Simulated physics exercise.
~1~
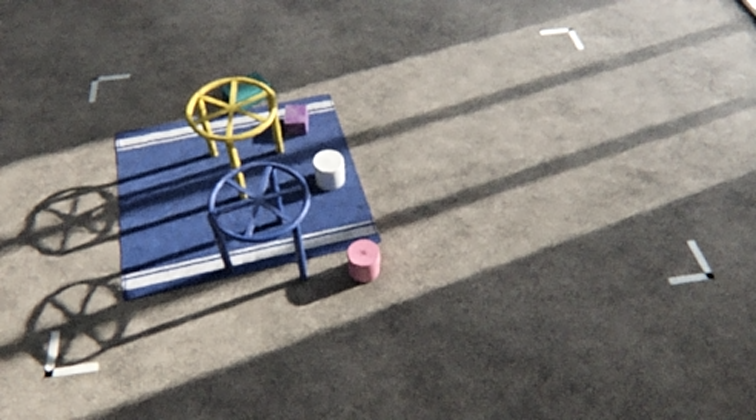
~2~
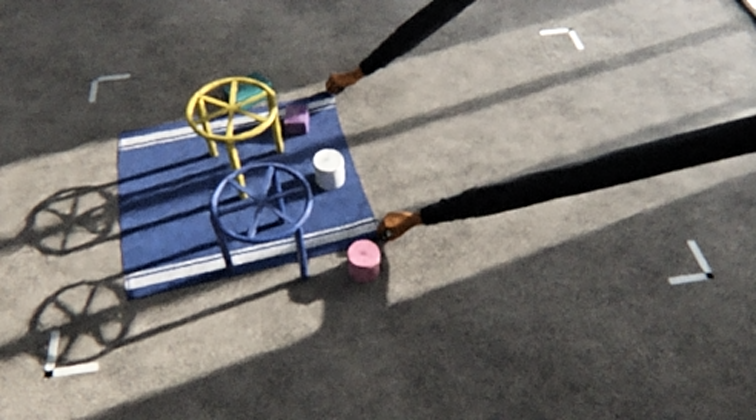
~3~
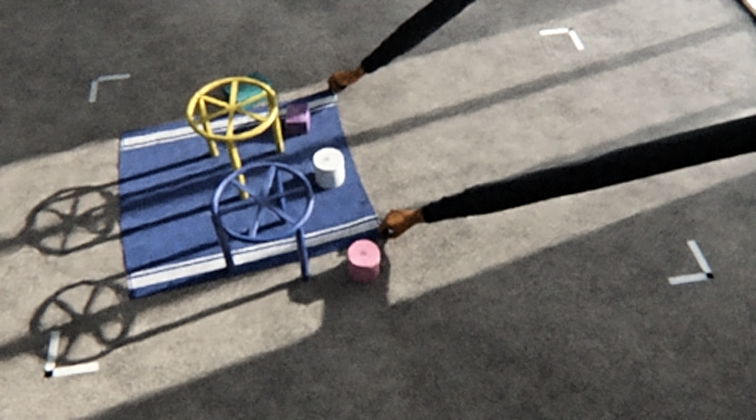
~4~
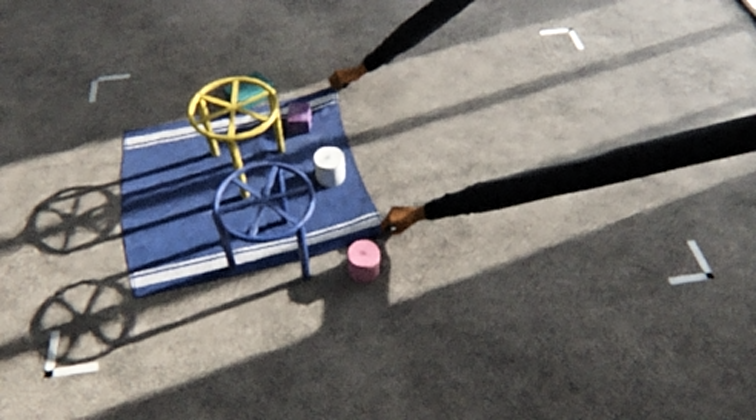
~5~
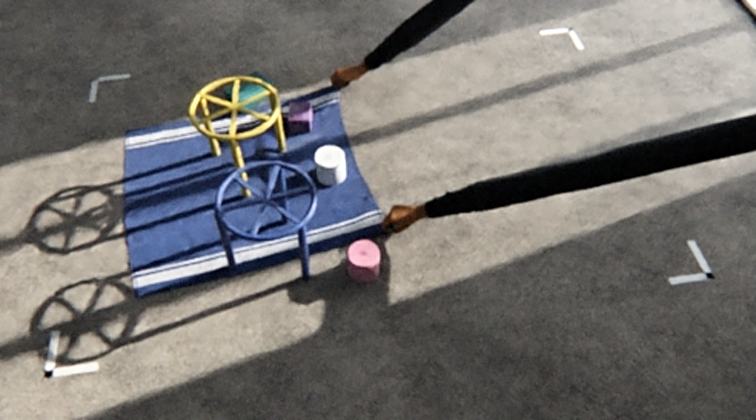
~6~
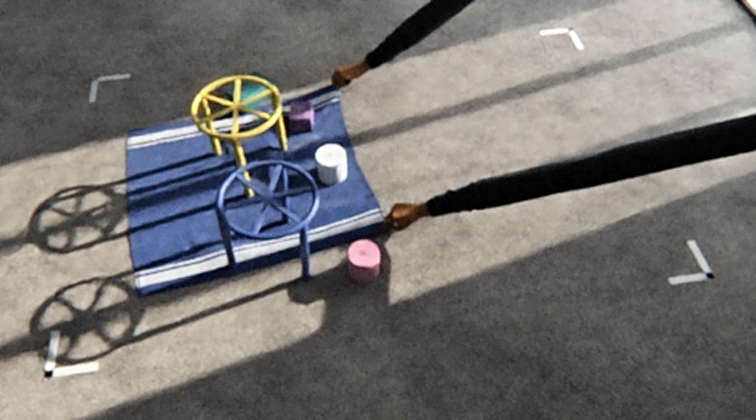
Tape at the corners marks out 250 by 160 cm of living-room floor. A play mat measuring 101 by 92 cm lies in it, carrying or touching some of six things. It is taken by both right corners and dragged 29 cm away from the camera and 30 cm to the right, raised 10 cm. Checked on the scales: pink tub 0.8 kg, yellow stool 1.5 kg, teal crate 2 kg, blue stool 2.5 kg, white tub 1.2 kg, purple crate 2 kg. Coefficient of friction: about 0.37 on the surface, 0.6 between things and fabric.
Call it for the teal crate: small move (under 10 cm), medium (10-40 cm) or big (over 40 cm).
Medium.
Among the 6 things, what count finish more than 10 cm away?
That comes to 5 of the things.
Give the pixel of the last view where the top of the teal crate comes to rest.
Check near (284, 66) - that's where it comes to rest.
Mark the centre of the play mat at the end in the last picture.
I'd point to about (323, 126).
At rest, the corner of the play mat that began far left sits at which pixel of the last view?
That corner comes to rest close to (209, 105) in the last view.
Next, middle of the play mat at (273, 162); teal crate 6 cm off its start, purple crate 19 cm off its start, white tub 18 cm off its start.
Then, middle of the play mat at (295, 143); teal crate 15 cm off its start, purple crate 33 cm off its start, white tub 32 cm off its start.
After that, middle of the play mat at (315, 127); teal crate 22 cm off its start at (283, 67), purple crate 45 cm off its start at (361, 65), white tub 41 cm off its start at (384, 102).
Later, middle of the play mat at (322, 124); teal crate 23 cm off its start, purple crate 47 cm off its start, yellow stool 47 cm off its start.
At the end, middle of the play mat at (323, 126); teal crate 23 cm off its start at (284, 66), yellow stool 49 cm off its start at (308, 43), purple crate 47 cm off its start at (365, 64), white tub lifted 26 cm.
